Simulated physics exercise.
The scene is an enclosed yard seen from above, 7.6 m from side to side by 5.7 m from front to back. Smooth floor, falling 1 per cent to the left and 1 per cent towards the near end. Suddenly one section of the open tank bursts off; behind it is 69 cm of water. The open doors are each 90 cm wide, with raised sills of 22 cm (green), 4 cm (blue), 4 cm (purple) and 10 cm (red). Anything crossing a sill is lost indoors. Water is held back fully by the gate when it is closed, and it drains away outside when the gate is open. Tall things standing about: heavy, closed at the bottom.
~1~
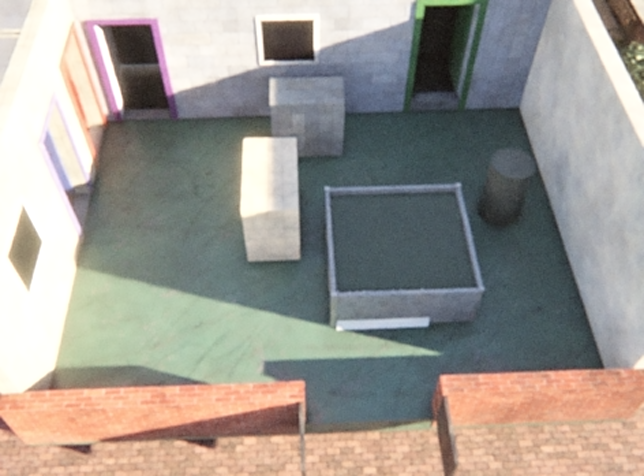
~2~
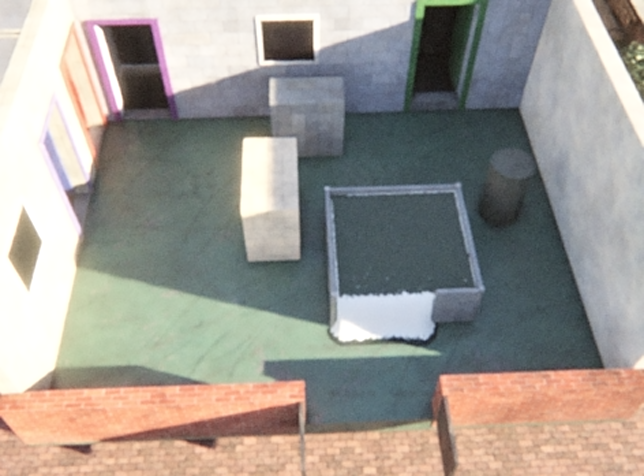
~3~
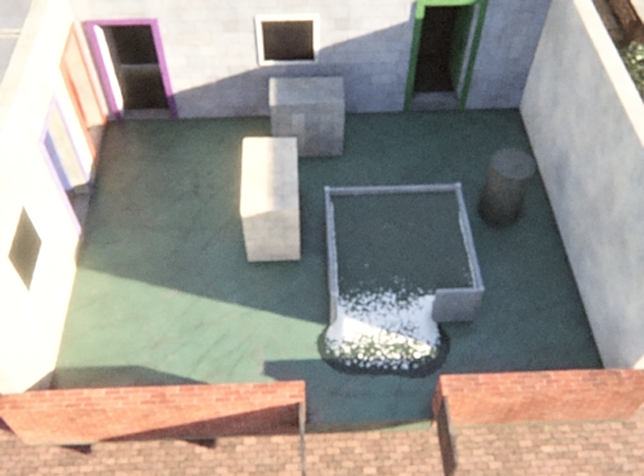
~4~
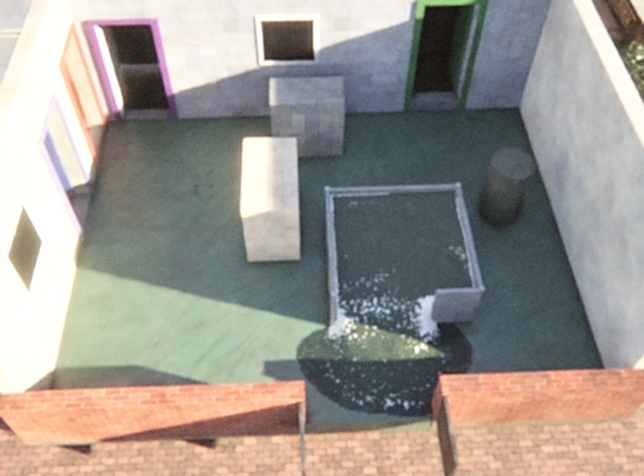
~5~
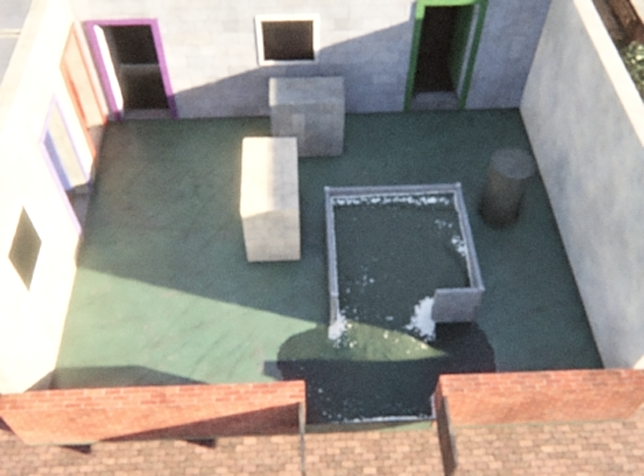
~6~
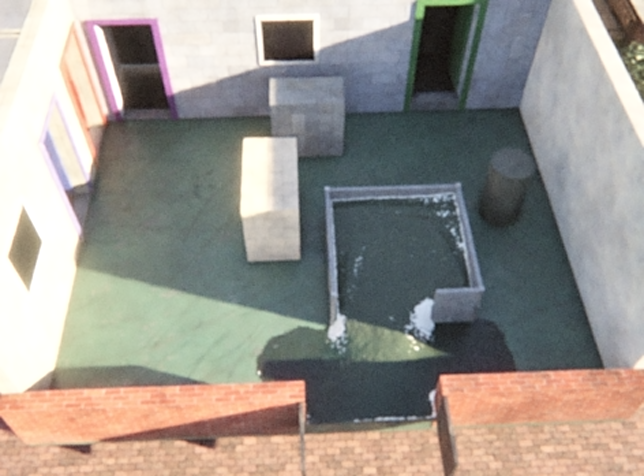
In a walled yard, water bursts from an open tank's front and spreads across the floor.
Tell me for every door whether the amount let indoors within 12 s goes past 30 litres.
Here it is: The green door stays short of it; the blue door stays short of it; the purple door stays short of it; the red door stays short of it.
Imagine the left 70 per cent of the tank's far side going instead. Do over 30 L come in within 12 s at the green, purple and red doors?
Then green does not exceed it, purple exceeds it, red exceeds it.
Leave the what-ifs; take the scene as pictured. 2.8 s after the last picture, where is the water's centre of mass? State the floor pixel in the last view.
Near (372, 305).
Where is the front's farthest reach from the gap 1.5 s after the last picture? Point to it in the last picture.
Point: Roughly (58, 417).
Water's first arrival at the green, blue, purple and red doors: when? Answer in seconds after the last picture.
Times: Green 7.5 seconds, blue 3.2 seconds, purple 6.5 seconds, red 5.0 seconds.
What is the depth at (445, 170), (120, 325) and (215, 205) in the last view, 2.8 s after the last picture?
Depths in turn: Roughly 0, 1 and 0 centimetres.
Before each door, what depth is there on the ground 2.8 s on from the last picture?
In centimetres, the green door has 0, the blue door 0, the purple door 0 and the red door 0.
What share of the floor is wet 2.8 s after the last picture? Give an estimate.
I'd guess around 30 %.
Then, 0.7 s after the last picture water covers 15 % of the floor and is deepest (35 cm) near (364, 332); green door not reached, blue door not reached, purple door not reached, red door not reached.
Then, 1.5 s after the last picture water covers 20 % of the floor and is deepest (25 cm) near (364, 332); green door not reached, blue door not reached, purple door not reached, red door not reached.
Then, 2.8 s after the last picture water covers 30 % of the floor and is deepest (16 cm) near (377, 332); green door not reached, blue door not reached, purple door not reached, red door not reached.
Then, 6.3 s after the last picture water covers 50 % of the floor and is deepest (7 cm) near (44, 418); green door not reached, blue door 2 cm at the sill, 0 L in, purple door not reached, red door 2 cm at the sill, 0 L in.
Then, 11.3 s after the last picture water covers 50 % of the floor and is deepest (5 cm) near (44, 418); green door 0 cm at the sill, 0 L in, blue door 3 cm at the sill, 0 L in, purple door 1 cm at the sill, 0 L in, red door 3 cm at the sill, 0 L in.
